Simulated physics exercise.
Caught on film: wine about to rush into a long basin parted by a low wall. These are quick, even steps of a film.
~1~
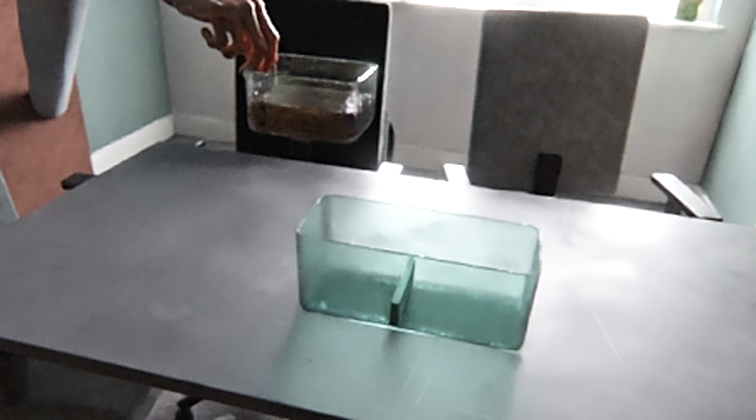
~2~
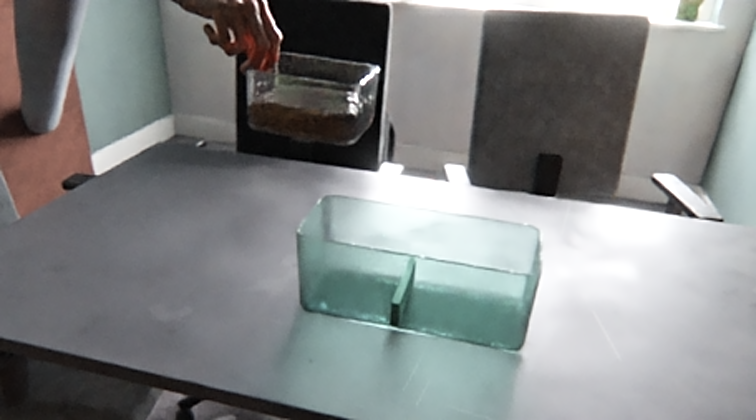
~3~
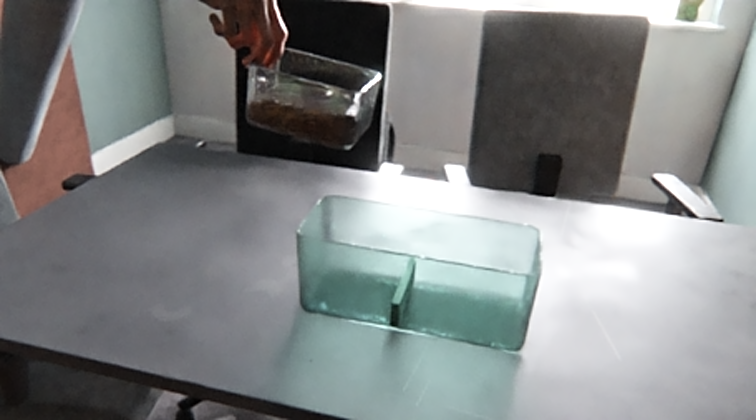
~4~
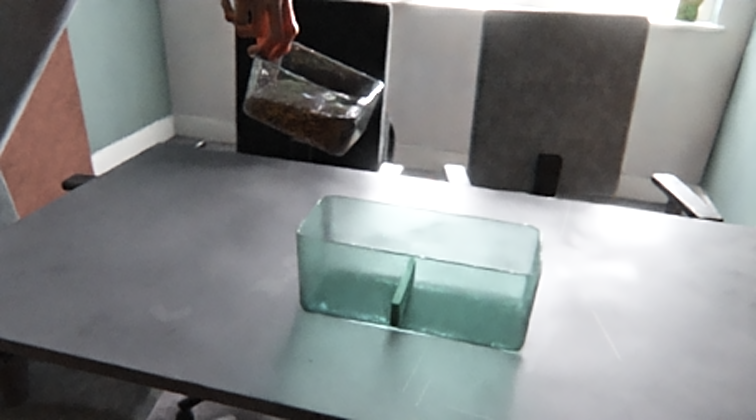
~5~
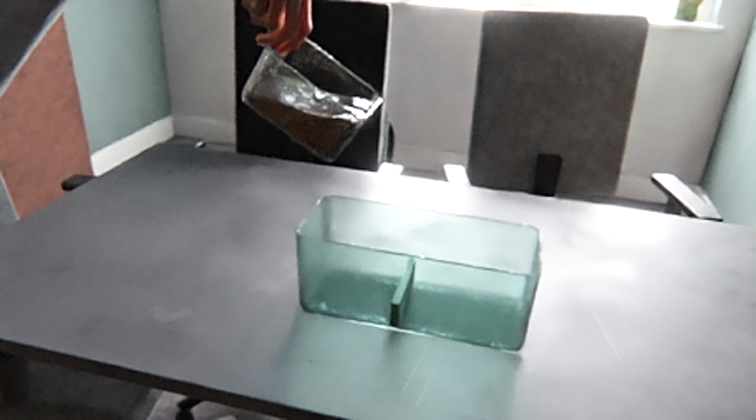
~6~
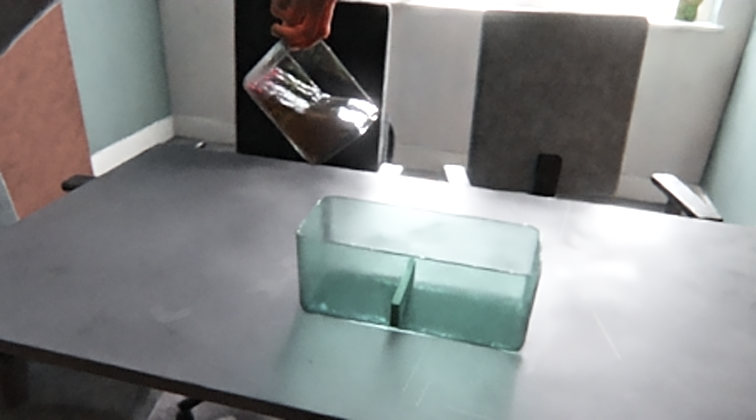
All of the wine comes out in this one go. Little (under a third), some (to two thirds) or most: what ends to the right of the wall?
It comes to under a third.
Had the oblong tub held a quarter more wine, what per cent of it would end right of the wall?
It comes to 30 per cent or so.
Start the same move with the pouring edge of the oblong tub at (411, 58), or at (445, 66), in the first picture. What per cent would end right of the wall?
Roughly 65 per cent, and 80 per cent.
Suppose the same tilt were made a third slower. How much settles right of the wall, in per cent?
Near 25 %.
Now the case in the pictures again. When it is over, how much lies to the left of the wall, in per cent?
Close to 75 per cent.
A moment on, the oblong tub is tipped right over and 11 per cent is still to pour, 40 is left of the wall and 3 right of it.
Next, the oblong tub is tipped right over and 0 per cent is still to pour, 78 is left of the wall and 10 right of it.
Then the oblong tub is tipped right over and 0 per cent is still to pour, 74 is left of the wall and 19 right of it.
Later the oblong tub is tipped right over and 0 per cent is still to pour, 75 is left of the wall and 19 right of it.
At rest 75 per cent lies left of the wall, 19 right of it and 6 outside.
